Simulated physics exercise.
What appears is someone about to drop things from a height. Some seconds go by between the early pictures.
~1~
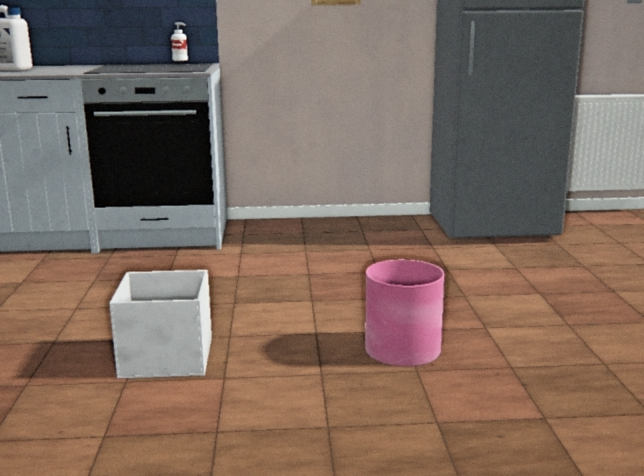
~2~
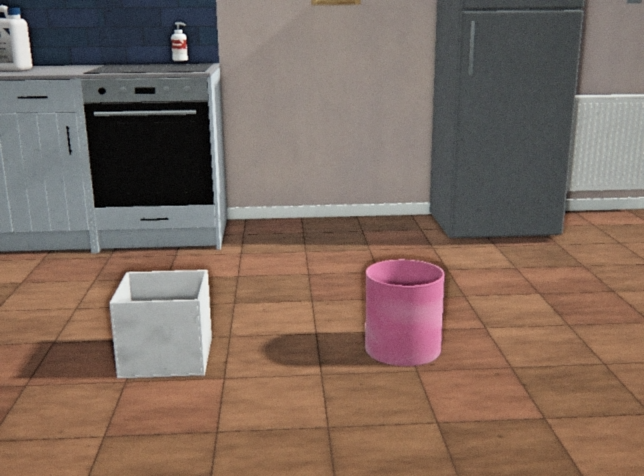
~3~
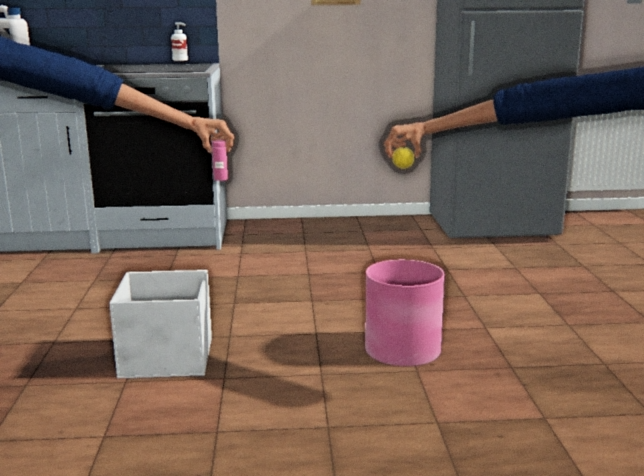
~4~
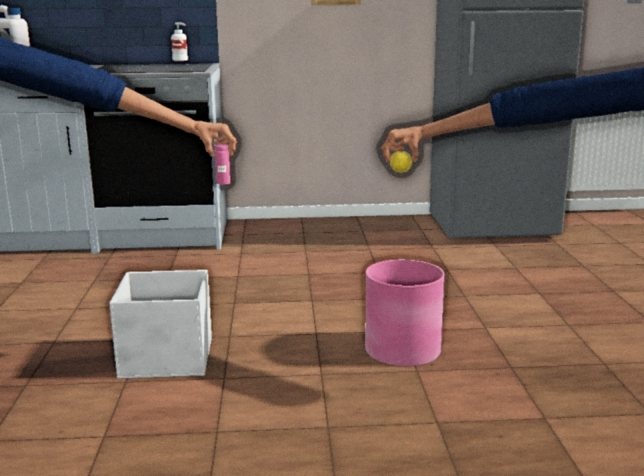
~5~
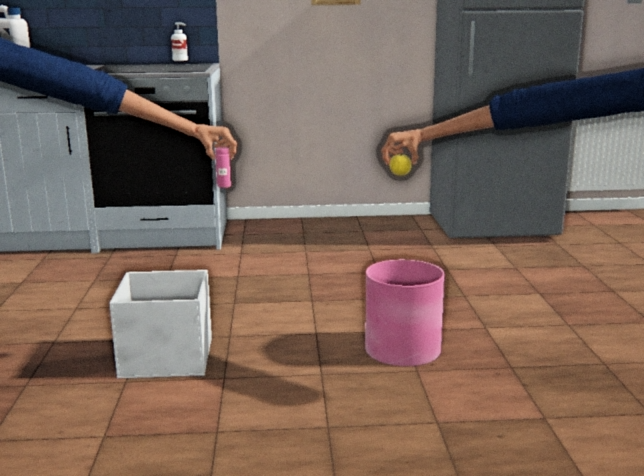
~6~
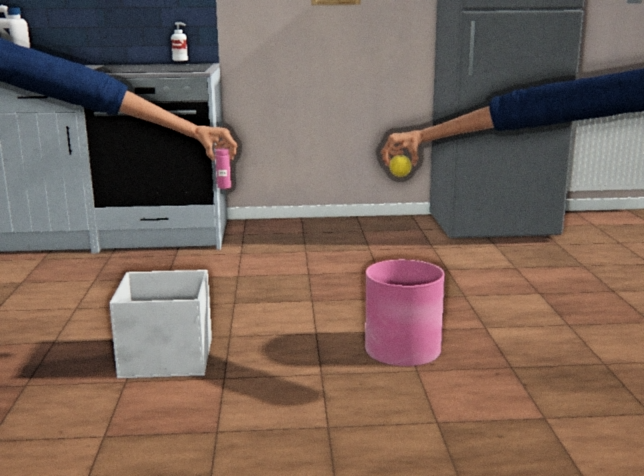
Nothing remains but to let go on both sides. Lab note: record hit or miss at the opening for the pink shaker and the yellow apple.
Pink shaker: Miss; yellow apple: Hit.
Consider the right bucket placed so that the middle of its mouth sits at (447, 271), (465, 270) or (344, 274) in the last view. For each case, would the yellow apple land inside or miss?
So, taking them in order, it fails to go in, it fails to go in and it fails to go in.
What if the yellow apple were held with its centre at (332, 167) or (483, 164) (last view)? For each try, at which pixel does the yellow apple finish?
It winds up near (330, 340) and then near (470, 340).
Then, 0.22 s past the last view, pink shaker in the air near (225, 215); yellow apple in the air near (399, 211).
Finally, the pink shaker falls beside it, near (232, 339); the yellow apple is caught, near (396, 338).
